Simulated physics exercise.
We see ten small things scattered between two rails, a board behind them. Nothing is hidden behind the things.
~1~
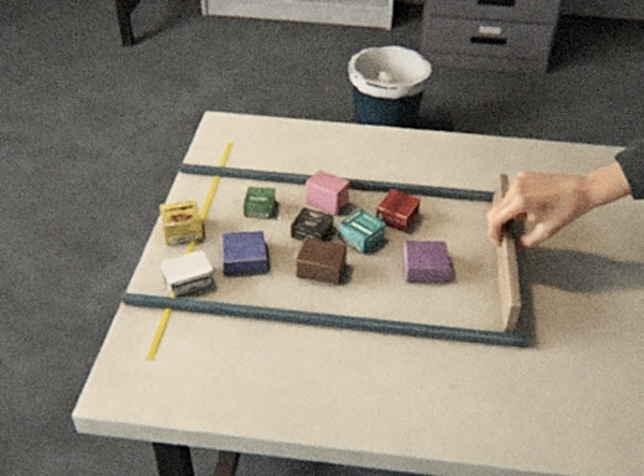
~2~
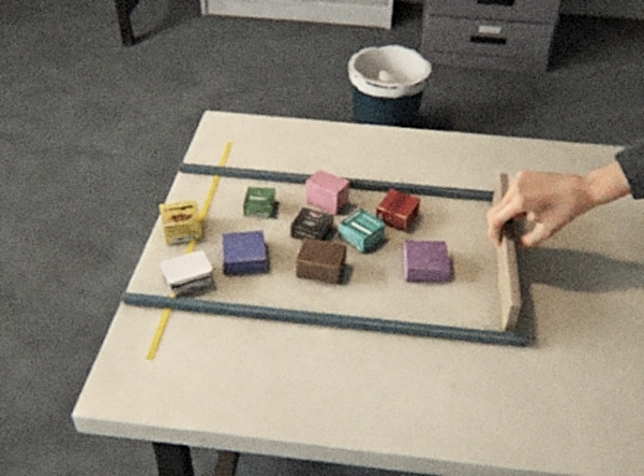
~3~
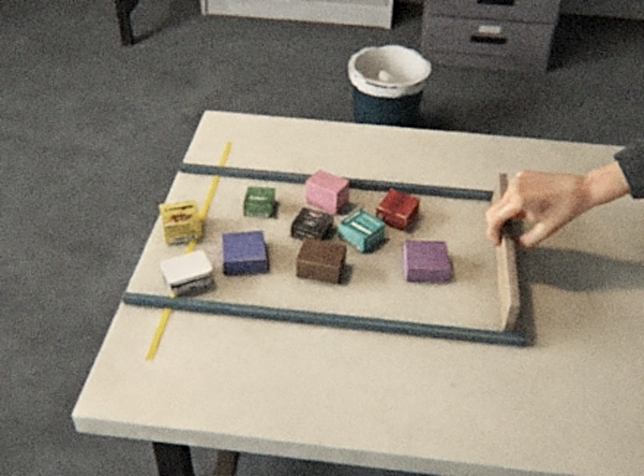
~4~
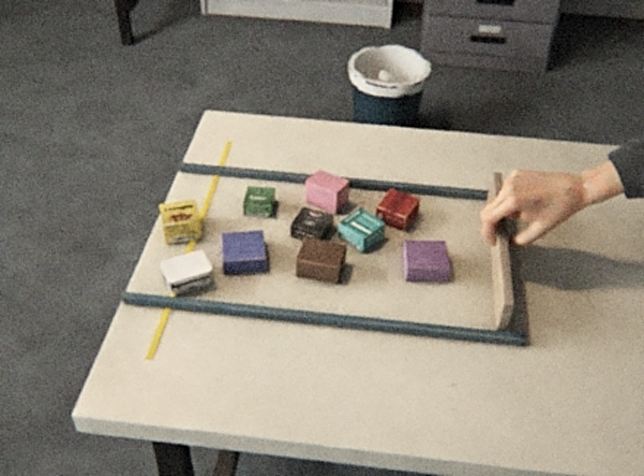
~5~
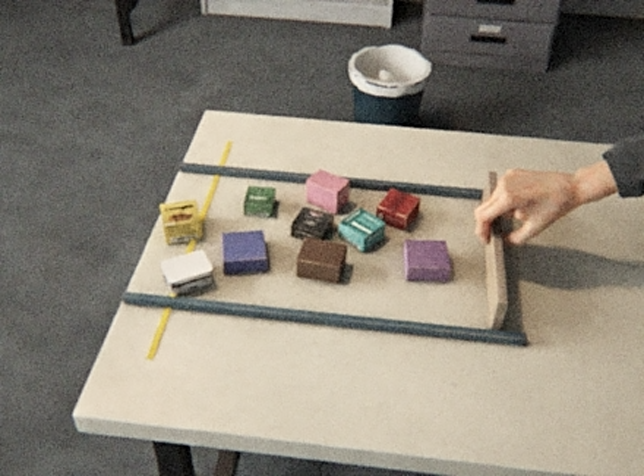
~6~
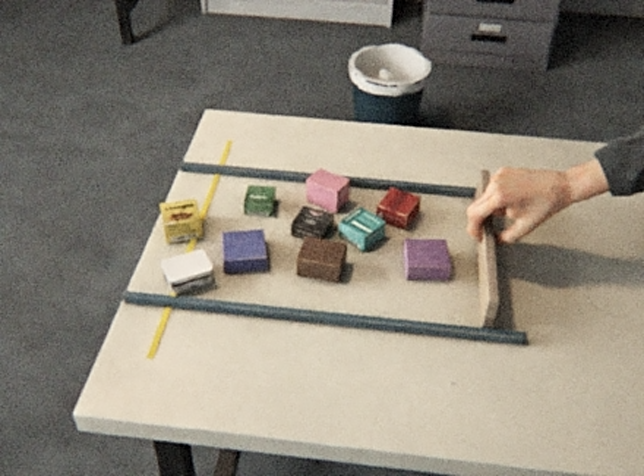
On a pale table between two dark rails, a hand slid an upright board slightly to the left, while the scattered colourful boxes and blocks beside a yellow tape line stayed where they were.
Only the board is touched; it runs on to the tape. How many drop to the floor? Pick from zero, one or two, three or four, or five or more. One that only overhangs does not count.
Here the number that fall off is five or more.
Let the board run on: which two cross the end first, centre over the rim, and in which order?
In order: The yellow box, the blue block.
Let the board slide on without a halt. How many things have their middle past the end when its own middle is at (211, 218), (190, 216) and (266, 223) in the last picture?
In that order 5, 7 and 1.
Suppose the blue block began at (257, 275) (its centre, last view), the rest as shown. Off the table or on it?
From there it tumbles off.
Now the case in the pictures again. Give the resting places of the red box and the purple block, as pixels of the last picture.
About (192, 192), and the other about (173, 233).
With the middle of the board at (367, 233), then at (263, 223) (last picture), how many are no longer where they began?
6 and 10.
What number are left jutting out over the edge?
0 of them.
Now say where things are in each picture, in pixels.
The first frame shows yellow box (181, 222); white case (187, 274); blue block (244, 252); board (505, 249); tape (196, 234).
The second frame shows white case (187, 274); red box (398, 210).
The third frame shows blue block (244, 252); turquoise box (362, 230).
The fourth frame shows yellow box (181, 221); pink block (327, 191).
The fifth frame shows white case (188, 274); black box (312, 226).
The sixth frame shows yellow box (182, 220); white case (188, 273); blue block (244, 251); board (486, 244); tape (196, 232).
Soon after, none off yet; yellow box at rest near (182, 220); white case at rest near (188, 273); blue block at rest near (244, 251).
After that, none off yet; yellow box displaced a little near (172, 212); white case displaced a little near (166, 275); blue block displaced well along near (177, 243).
In the end, the number that fall off is five or more; gone, turquoise box, brown block, pink block, black box, green box, blue block and yellow box.
